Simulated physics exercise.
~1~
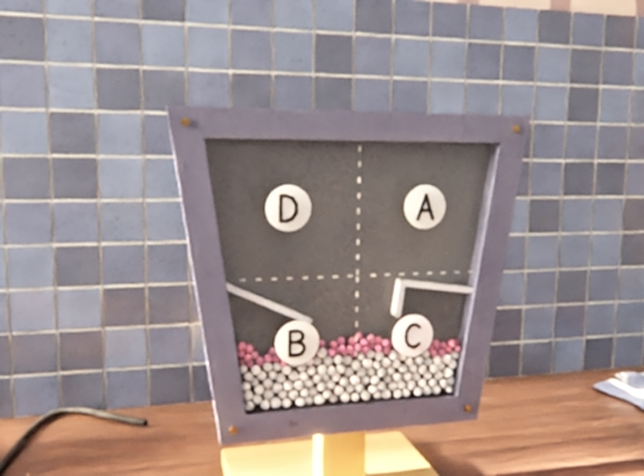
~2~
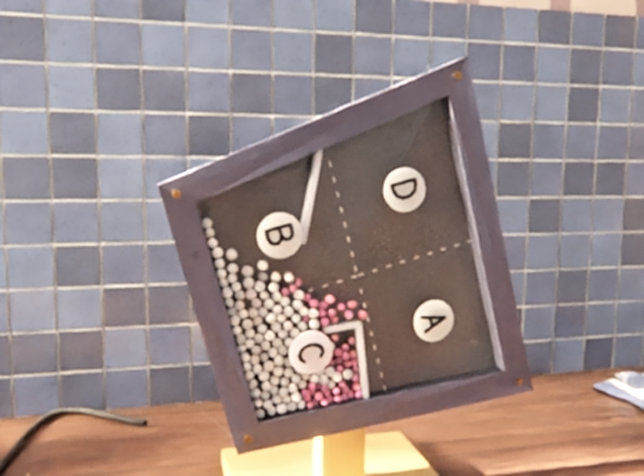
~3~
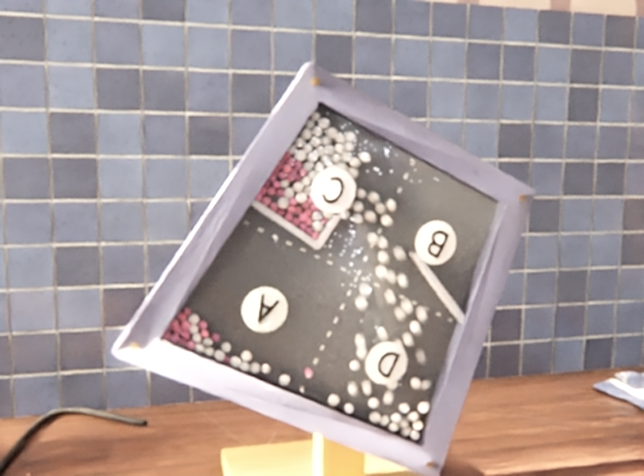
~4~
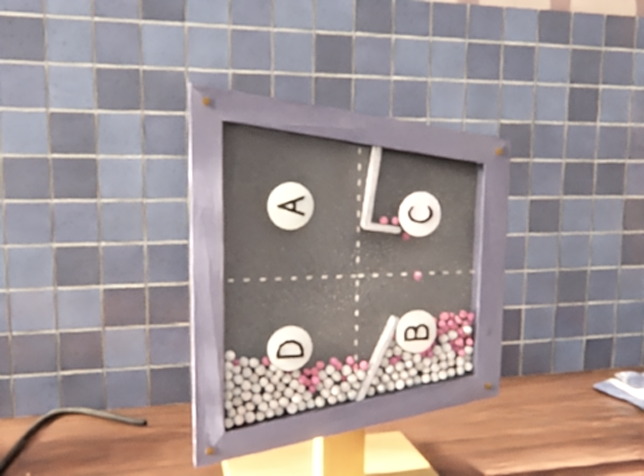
Framed case of white and pink beads turning clockwise before blue tiles, spilling them between lettered quarters until most lie along the bottom.
